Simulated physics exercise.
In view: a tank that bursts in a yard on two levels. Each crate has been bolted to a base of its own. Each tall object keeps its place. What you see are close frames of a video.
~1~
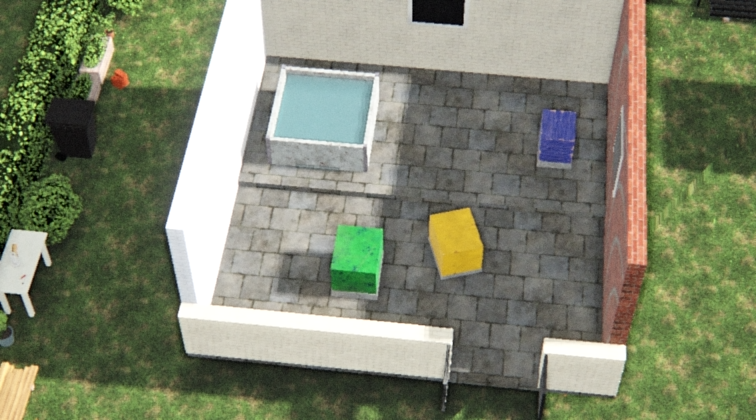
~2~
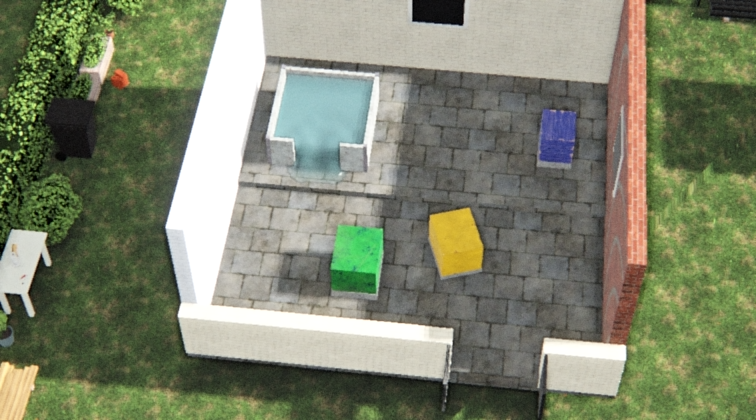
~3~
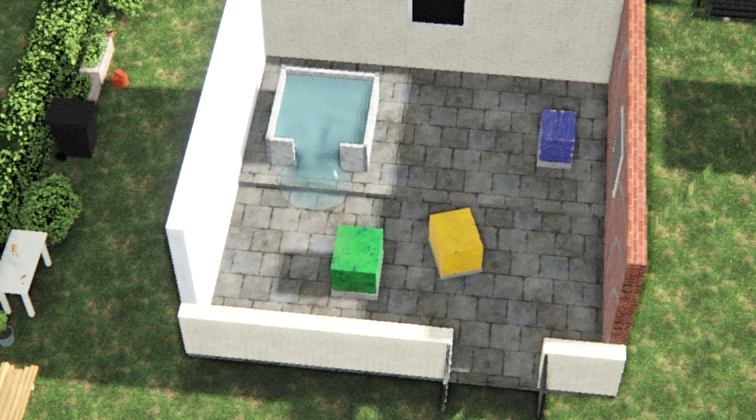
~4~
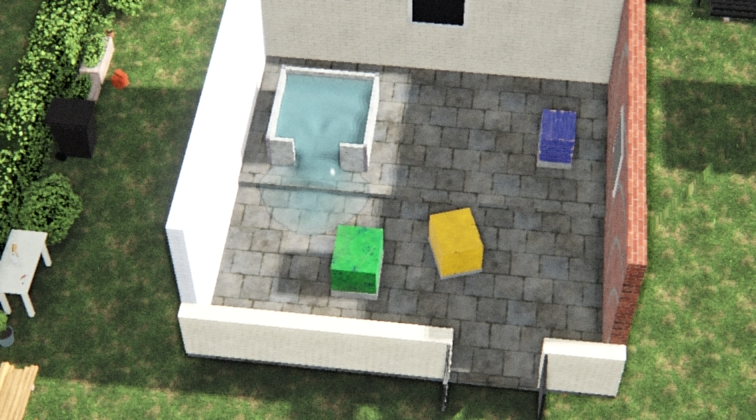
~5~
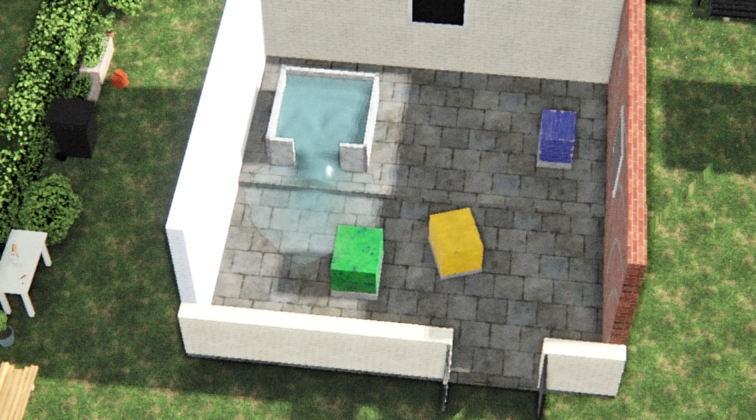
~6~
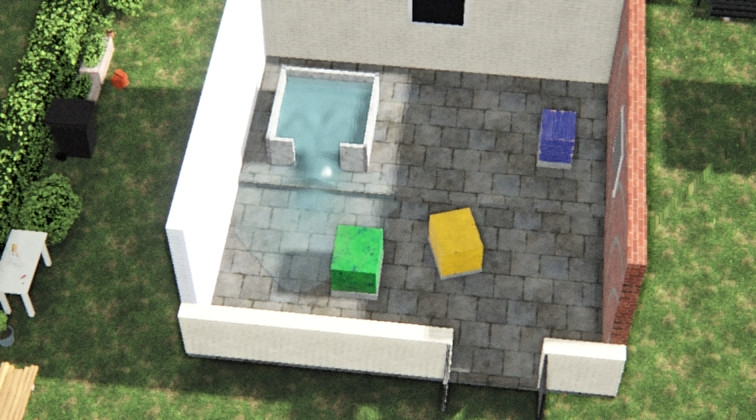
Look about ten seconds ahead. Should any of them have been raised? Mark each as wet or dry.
Yellow crate: Wet; green crate: Wet; blue crate: Dry.
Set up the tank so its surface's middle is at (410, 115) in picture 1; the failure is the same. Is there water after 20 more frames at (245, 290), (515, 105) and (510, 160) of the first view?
The first spot is inundated, the second not reached, and the third not reached.
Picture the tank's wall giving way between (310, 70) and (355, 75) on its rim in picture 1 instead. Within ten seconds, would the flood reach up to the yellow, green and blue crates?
Yellow crate is not reached; green crate is not reached; blue crate is not reached.
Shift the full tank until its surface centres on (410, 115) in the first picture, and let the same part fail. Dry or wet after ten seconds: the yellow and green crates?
I'd say yellow crate gets hit and green crate gets hit.
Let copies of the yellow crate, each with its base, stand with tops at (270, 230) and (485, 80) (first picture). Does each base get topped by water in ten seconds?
First is reached; second is never reached.
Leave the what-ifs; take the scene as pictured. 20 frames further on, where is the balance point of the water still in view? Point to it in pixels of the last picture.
Centre point: Around (321, 222).
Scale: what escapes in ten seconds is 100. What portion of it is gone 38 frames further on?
Roughly 50 percent.
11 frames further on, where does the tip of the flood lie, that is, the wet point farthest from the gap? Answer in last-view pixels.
Roughly (433, 355).
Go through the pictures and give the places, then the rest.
Still water in the open tank at (324, 109), in the first frame.
The front is at (336, 180), out from the gap at (318, 157), in the second frame.
The front is at (299, 203), out from the gap at (318, 159), in the third frame.
Water pours out at (318, 158) and has run to (301, 230), in the fourth frame.
The front is at (296, 258), out from the gap at (318, 158), in the fifth frame.
Water pours out at (318, 158) and has run to (299, 284), in the sixth frame.
A moment on, water covers 25 % of the floor; the yellow crate water round its plinth, the green crate water round its plinth, the blue crate not reached.
Next, water covers 30 % of the floor; the yellow crate water round its plinth, the green crate water round its plinth, the blue crate not reached.
Then, water covers 40 % of the floor; the yellow crate water round its plinth, the green crate water round its plinth, the blue crate not reached.
Later, water covers 50 % of the floor; the yellow crate water round its plinth, the green crate water round its plinth, the blue crate not reached.
In the end, water covers 55 % of the floor; the yellow crate was topped, the green crate was topped, the blue crate stayed above the water.
